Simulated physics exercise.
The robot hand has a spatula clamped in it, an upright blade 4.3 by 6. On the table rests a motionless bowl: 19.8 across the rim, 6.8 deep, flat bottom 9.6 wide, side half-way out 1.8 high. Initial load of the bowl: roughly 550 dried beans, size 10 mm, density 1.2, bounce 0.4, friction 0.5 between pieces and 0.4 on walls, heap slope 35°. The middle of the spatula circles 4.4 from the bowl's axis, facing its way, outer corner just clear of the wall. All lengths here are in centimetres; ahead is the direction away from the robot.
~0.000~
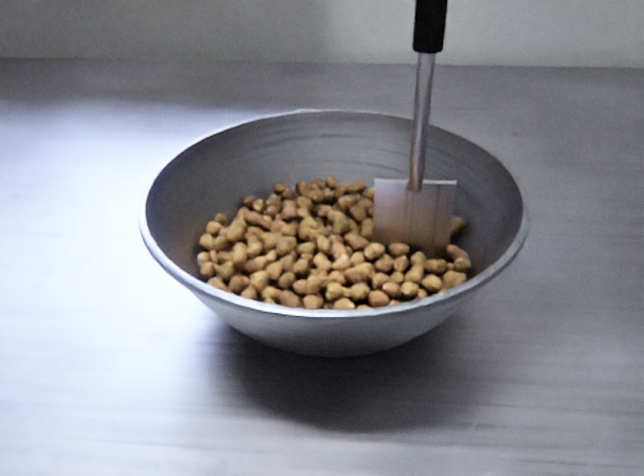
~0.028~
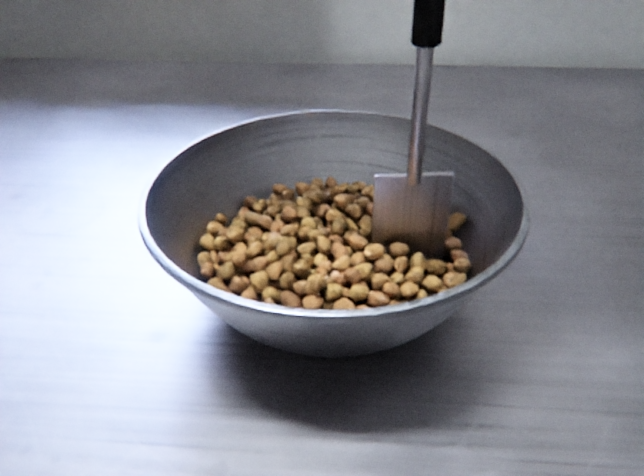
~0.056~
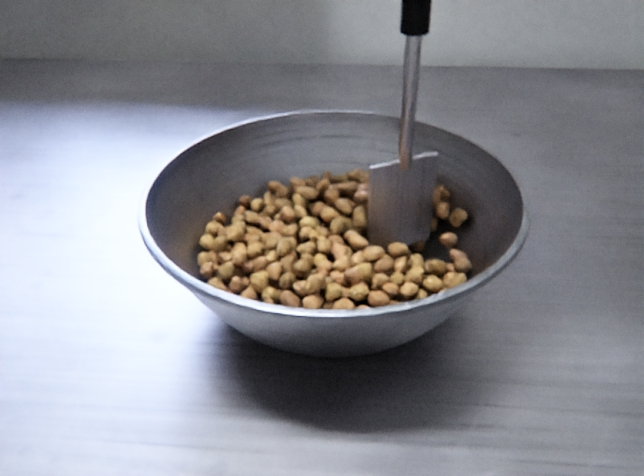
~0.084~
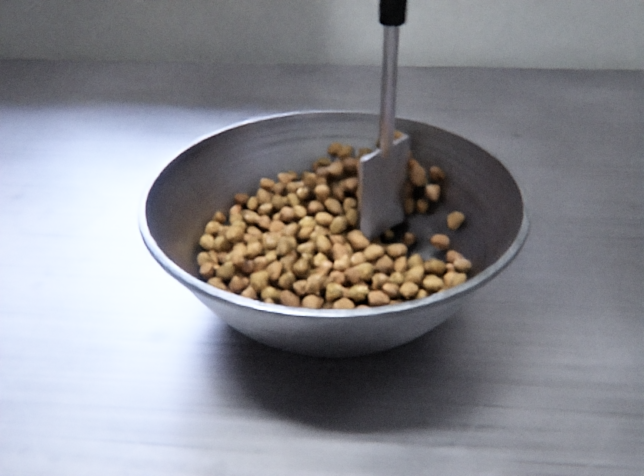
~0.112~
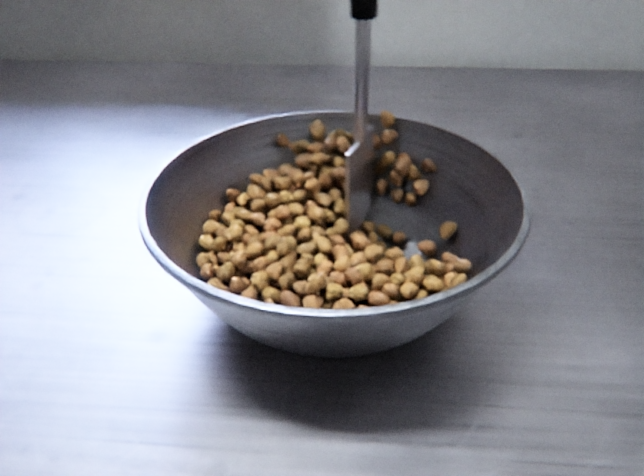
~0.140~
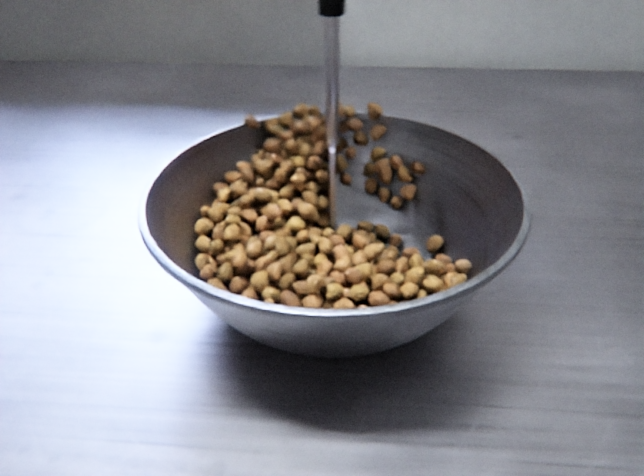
A flat metal spatula with a black handle swept leftward through a grey bowl of brown beans, turning as it moved and pushing them into a heap at the back while the bowl stayed still.
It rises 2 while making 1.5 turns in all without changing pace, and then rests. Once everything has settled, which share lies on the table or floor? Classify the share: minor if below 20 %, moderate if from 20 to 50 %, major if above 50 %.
Minor.
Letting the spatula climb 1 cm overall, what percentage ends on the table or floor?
It comes to some 15 per cent.
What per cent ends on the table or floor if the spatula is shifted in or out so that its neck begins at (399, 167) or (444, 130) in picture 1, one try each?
Roughly 5 % and 5 %.
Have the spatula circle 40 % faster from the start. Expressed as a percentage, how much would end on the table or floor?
30 per cent.
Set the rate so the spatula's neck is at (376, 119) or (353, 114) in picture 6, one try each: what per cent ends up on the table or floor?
Close to 0 and 5 in a hundred.
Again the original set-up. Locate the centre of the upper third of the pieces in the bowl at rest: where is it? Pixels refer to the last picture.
I'd put it at about (318, 239).
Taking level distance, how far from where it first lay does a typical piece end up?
Some 8 centimetres or so.
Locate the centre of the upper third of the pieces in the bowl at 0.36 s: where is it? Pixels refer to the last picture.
I'd put it at around (331, 281).
By 0.36 s, 267° round, highest piece 9 above the table; 510 in the bowl, 21 on the table or floor, 22 in flight or on the tool.
By 0.57 s, 78° round, highest piece 7 above the table; 478 in the bowl, 70 on the table or floor, 5 in flight or on the tool.
By 0.88 s, 180° round, highest piece 6 above the table; 477 in the bowl, 76 on the table or floor.
By 1.58 s, 180° round, highest piece 6 above the table; 477 in the bowl, 76 on the table or floor.
Final count, 477 in the bowl, 76 on the table or floor. That is 14 % on the table or floor.
